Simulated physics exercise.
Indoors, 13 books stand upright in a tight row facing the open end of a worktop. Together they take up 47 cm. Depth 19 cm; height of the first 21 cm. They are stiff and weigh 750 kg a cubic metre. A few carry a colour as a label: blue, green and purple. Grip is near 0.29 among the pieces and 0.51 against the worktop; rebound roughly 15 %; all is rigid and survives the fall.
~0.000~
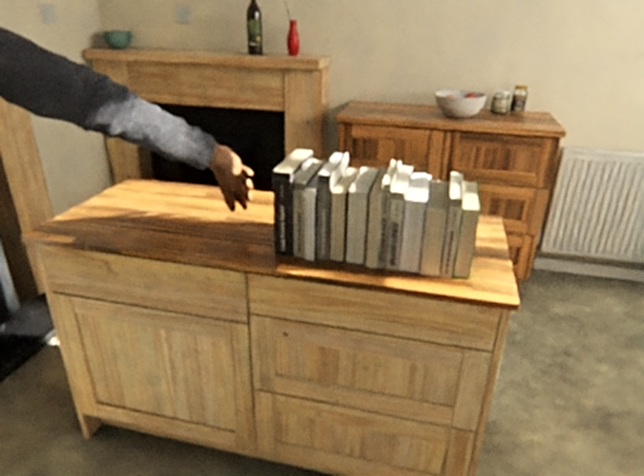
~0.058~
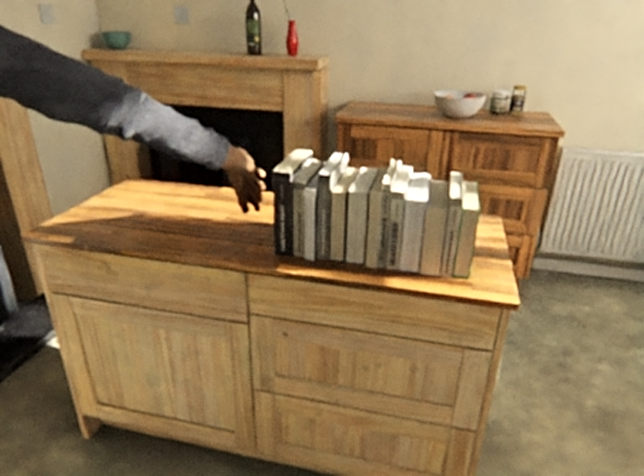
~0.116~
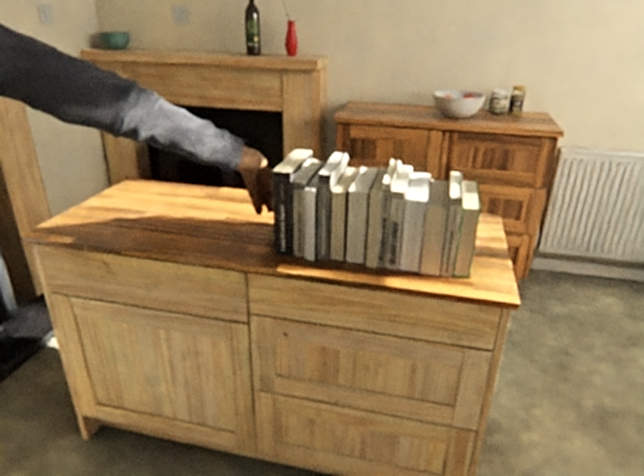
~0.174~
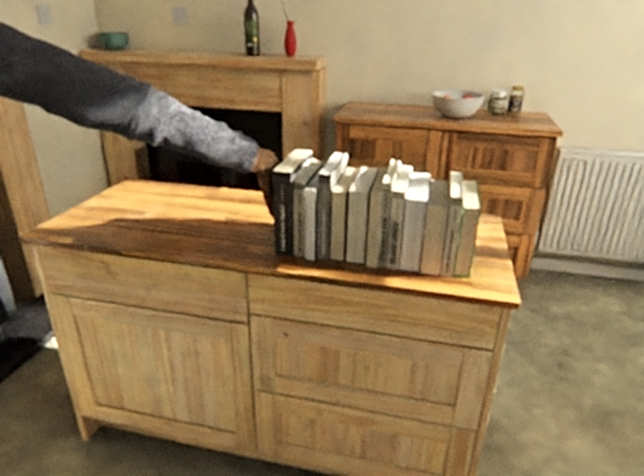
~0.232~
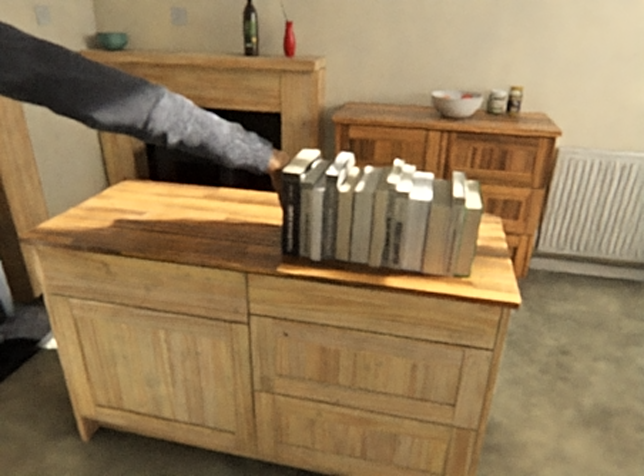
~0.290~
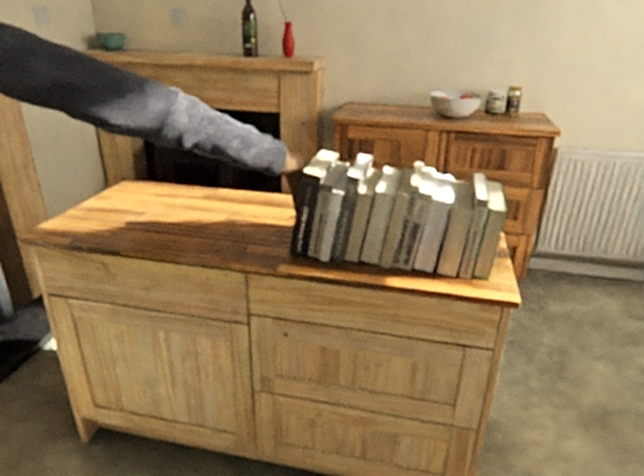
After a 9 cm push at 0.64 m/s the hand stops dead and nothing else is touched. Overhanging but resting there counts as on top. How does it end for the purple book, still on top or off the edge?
In the end the purple book drops off.
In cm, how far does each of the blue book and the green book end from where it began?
Blue 20, green 100.
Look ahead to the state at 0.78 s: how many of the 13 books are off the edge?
By then 3.
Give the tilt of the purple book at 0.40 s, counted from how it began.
Some 30°.
After 0.40 s, none of the 13 books off the edge, 13 disturbed; purple book leaning 33°; green book leaning 35°.
After 0.78 s, 3 of the 13 books off the edge; purple book upside down; green book on its side.
By the end (1.2 s), 3 of the 13 books off the edge; purple book on its side; blue book on its side; green book on its side. As the last picture would show them, middles, blue book near (502, 253).
